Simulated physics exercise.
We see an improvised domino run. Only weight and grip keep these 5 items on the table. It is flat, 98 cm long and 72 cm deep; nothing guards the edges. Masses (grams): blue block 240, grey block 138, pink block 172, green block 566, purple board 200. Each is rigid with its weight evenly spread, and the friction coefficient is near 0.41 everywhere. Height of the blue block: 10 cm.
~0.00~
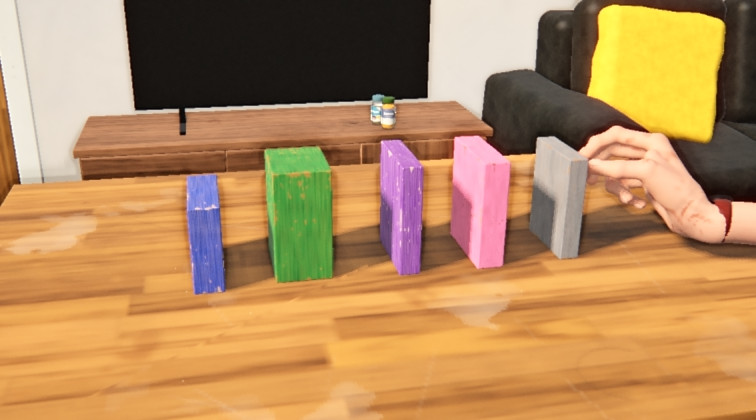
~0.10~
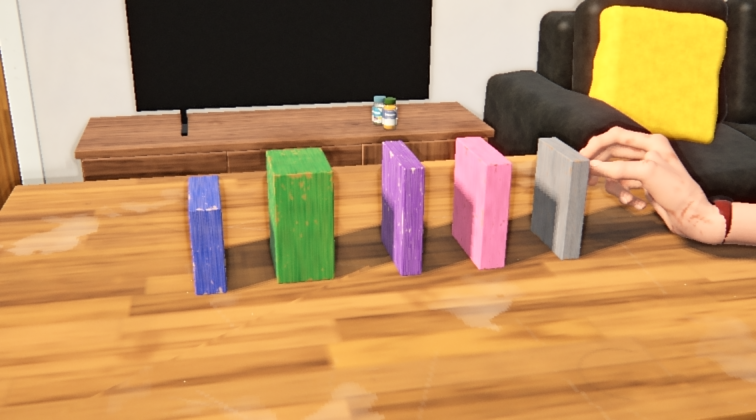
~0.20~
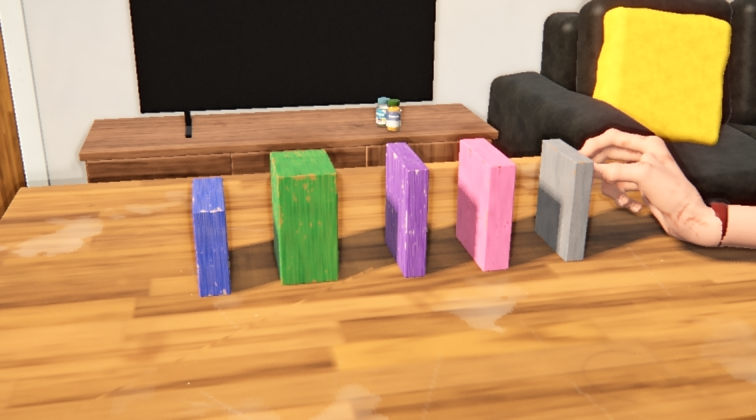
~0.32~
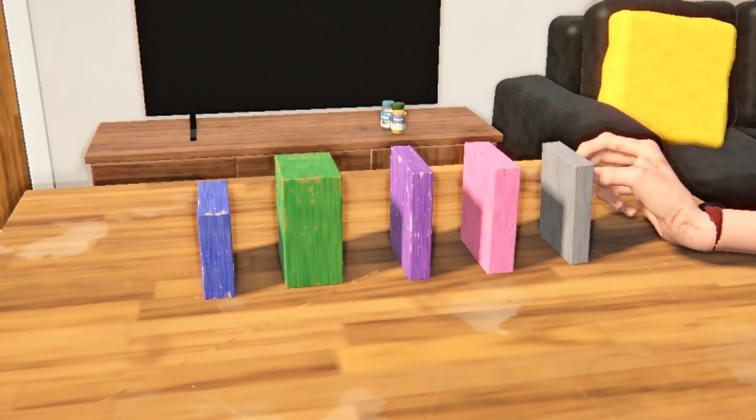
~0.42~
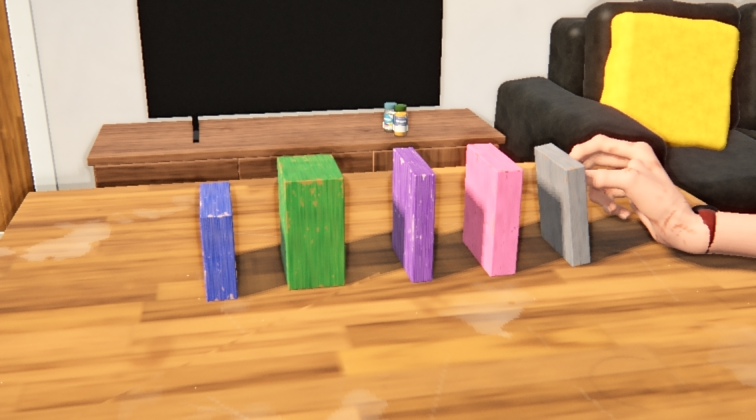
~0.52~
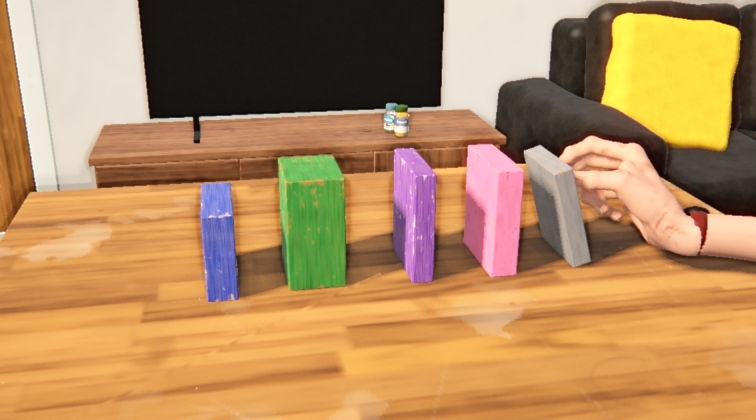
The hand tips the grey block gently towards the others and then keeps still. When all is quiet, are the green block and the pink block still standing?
The green block keeps standing; the pink block topples.
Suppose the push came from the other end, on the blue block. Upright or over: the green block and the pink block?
The green block keeps standing; the pink block is still upright.
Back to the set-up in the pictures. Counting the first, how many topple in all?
In all, 3.
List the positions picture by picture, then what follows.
In the first picture, green block (299, 213); pink block (478, 201).
In the second picture, purple board (402, 207).
In the third picture, purple board (405, 209).
In the fourth picture, grey block 3° over; purple board (410, 212).
In the fifth picture, grey block 9° over; purple board (412, 214).
In the sixth picture, grey block 17° over; green block (312, 221); pink block (492, 209).
Around 0.82 s, grey block 56° over; pink block at 25° to upright near (469, 210).
Around 1.12 s, grey block 70° over; pink block at 59° to upright near (439, 227); purple board at 38° to upright.
Finally (3.7 s), on their side or leaning hard on the table, pink block and purple board; green block still in place (within 5 cm). Final places as that camera would see them, green block near (308, 222), pink block near (438, 230).
